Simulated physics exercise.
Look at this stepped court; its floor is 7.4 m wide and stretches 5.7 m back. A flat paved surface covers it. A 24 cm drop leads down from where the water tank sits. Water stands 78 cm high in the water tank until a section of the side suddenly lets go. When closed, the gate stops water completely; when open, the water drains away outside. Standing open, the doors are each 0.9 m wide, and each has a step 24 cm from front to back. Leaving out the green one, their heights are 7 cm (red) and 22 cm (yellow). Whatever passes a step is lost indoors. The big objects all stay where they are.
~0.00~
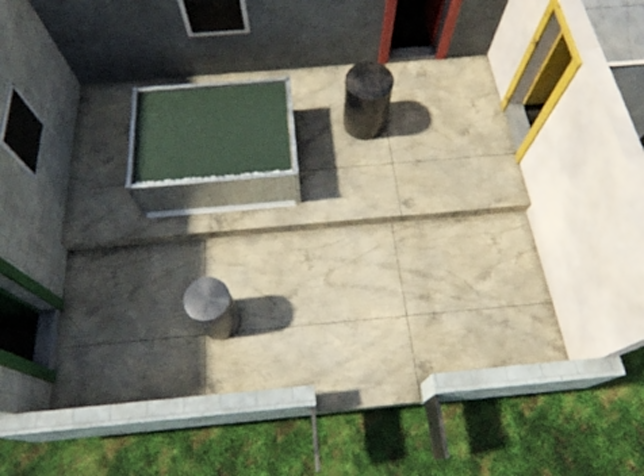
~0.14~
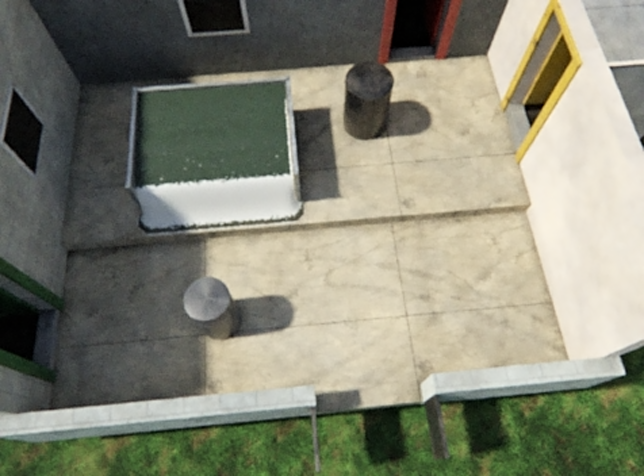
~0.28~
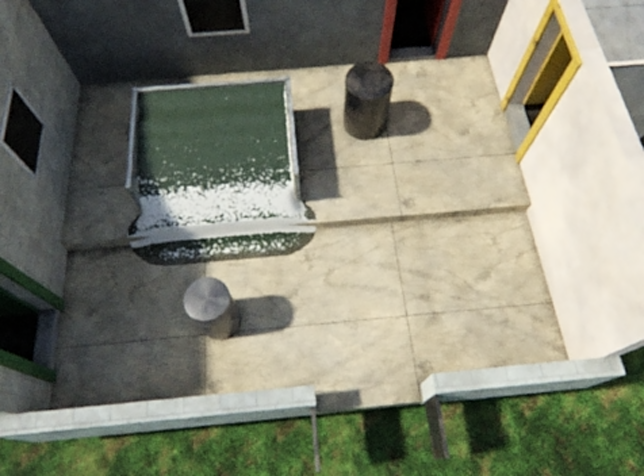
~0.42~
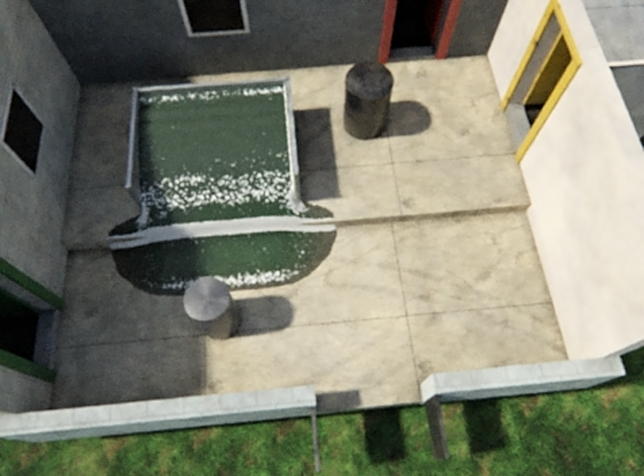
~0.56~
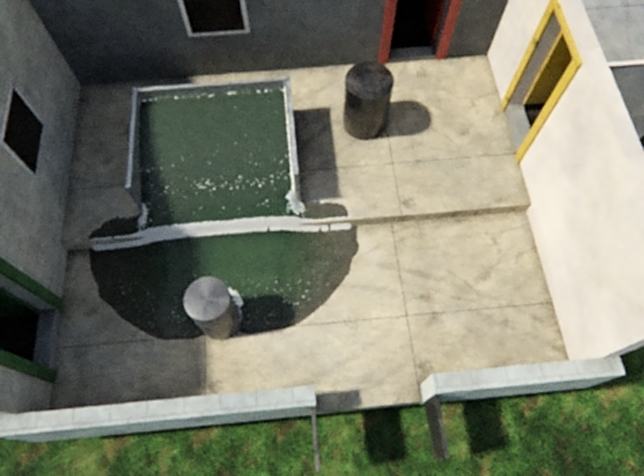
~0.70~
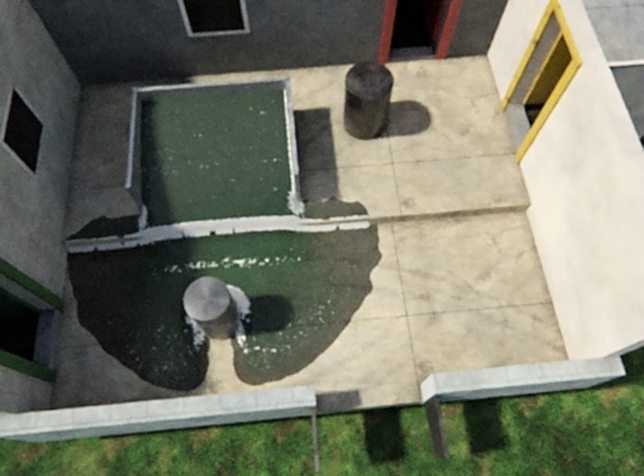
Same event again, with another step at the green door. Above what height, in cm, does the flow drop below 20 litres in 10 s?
About 27 cm.
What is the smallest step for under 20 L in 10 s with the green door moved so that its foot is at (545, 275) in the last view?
Minimum: About 16 cm.
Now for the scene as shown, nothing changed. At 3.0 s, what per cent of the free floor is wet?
I'd say near 45 percent.
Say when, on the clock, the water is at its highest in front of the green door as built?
Peak time: About 3.0 s.
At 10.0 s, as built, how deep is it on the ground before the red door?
The depth there is around 0.0 cm.
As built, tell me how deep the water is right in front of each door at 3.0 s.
The green door has 31 cm, the red door 0 cm and the yellow door 0 cm.
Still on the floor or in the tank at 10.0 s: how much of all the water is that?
About 68 in every hundred.
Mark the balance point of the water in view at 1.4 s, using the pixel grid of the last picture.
Centre estimate: (223, 246) px, approximately.
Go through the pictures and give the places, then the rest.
In the first picture, still water, 78 cm deep, in the water tank at (213, 133); the green door at (21, 322) is dry.
In the second picture, the gap is at (220, 196), the front 0.3 m out at (149, 228); the back of the water tank holds 78 cm.
In the third picture, the front is at (167, 261), 0.8 m from the gap at (220, 198); 1.9 m2 of floor is wet, 77 cm left at the back.
In the fourth picture, the front is at (159, 291), 1.2 m from the gap at (221, 200); 3.6 m2 of floor is wet, 69 cm left at the back.
In the fifth picture, the gap is at (221, 200), the front 2.0 m out at (255, 328); the back of the water tank holds 67 cm.
In the sixth picture, water pours out at (221, 200) and has run 2.7 m, to (181, 385); about 8 cm deep outside, 64 cm at the back; 0.5 m in a straight line remain to the green door at (21, 322).
After 1.4 s water covers 35 % of the floor, deepest (52 cm) near (218, 293); 9 cm at the green door, 0 litres in over its 15 cm step.
After 3.0 s water covers 45 % of the floor, deepest (37 cm) near (69, 252); 31 cm at the green door, 60 litres in over its 15 cm step.
After 10.0 s water covers 55 % of the floor, deepest (18 cm) near (539, 253); 8 cm at the green door, 145 litres in over its 15 cm step.
At the green door as built, the water arrived by 1.0 s and peaked near 31 cm at 3.0 s.
With a step of 25 cm, 31 litres would have come in within the 10 s; with 29 cm, 12 litres. So under 20 litres takes about 27 cm.
